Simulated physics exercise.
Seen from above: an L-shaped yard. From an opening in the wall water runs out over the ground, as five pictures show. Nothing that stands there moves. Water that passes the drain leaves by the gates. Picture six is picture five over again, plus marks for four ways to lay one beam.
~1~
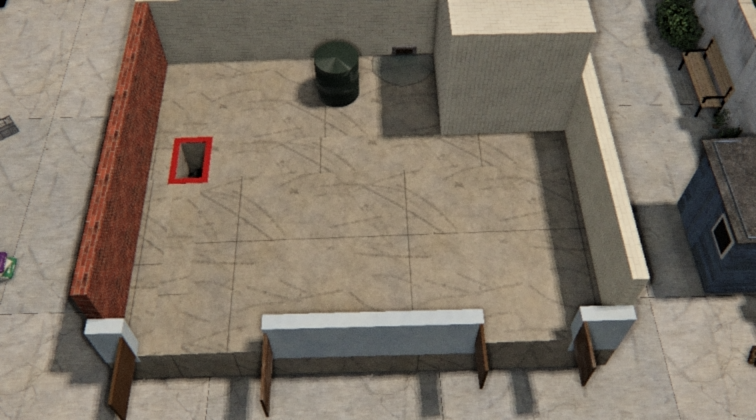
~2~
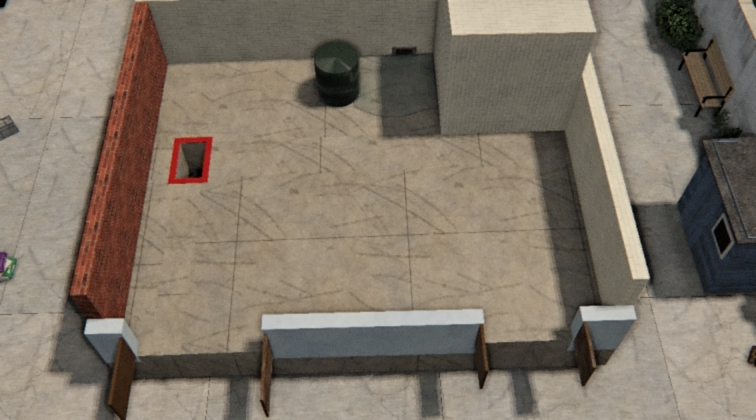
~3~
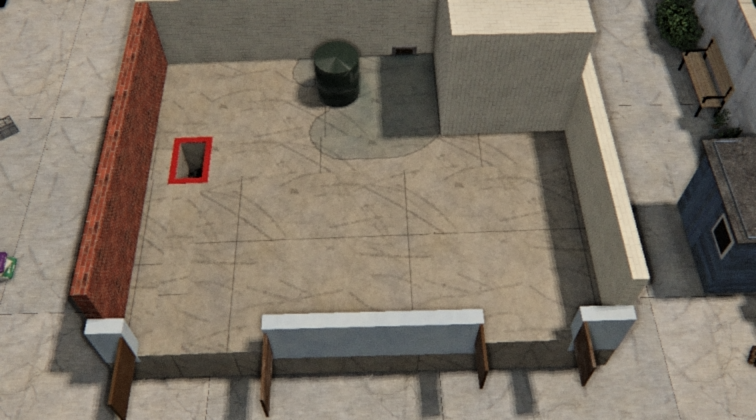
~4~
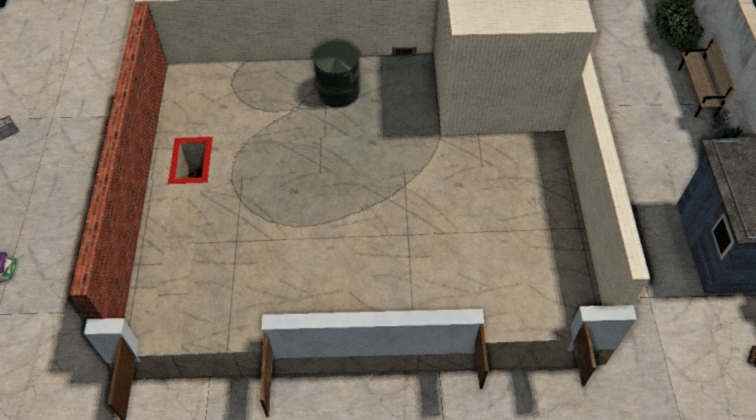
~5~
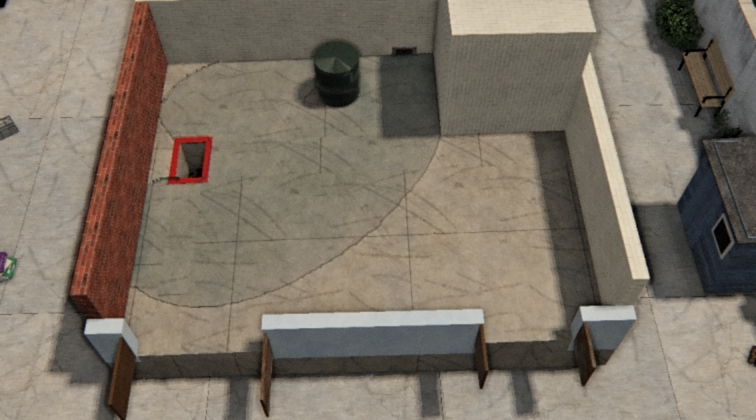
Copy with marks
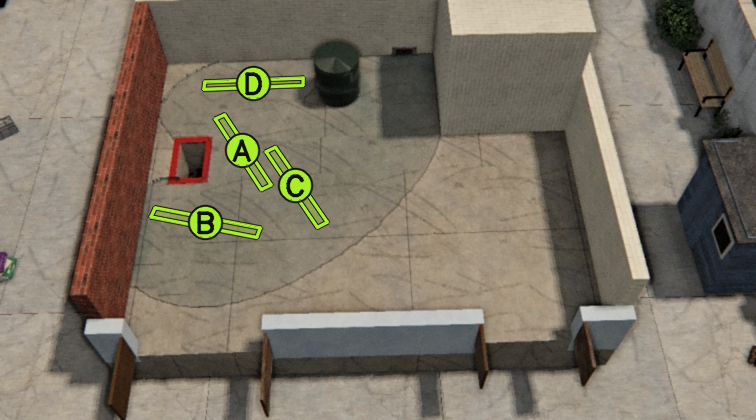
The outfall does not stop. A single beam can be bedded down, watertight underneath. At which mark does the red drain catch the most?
Best: B.
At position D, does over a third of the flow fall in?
No.
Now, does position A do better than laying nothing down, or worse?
Worse.
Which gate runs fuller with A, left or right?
The left one.
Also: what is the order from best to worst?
B, C, D, A.
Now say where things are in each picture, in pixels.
Outfall at (404, 51); red drain at (191, 160); open gate at (204, 340); open gate at (524, 328); front seen at (396, 80), 2 % of the ground wet; red drain still dry, in the first picture.
Front seen at (401, 115), 6 % of the ground wet; red drain still dry, in the second picture.
Front seen at (330, 149), 13 % of the ground wet; red drain still dry, in the third picture.
Front seen at (276, 218), 27 % of the ground wet; red drain still dry, in the fourth picture.
Front seen at (155, 291), 48 % of the ground wet; red drain taking water, in the fifth picture.
On the marked copy, A from (219, 116) to (266, 187); B from (153, 212) to (258, 232); C from (270, 149) to (322, 224); D from (204, 85) to (303, 81).
Choosing A, about 15 % of the stream goes into the red drain, about 85 % out by the gates.
Choosing B, about 57 % of the stream goes into the red drain, about 43 % out by the gates.
Choosing C, about 32 % of the stream goes into the red drain, about 67 % out by the gates.
Choosing D, about 23 % of the stream goes into the red drain, about 77 % out by the gates.
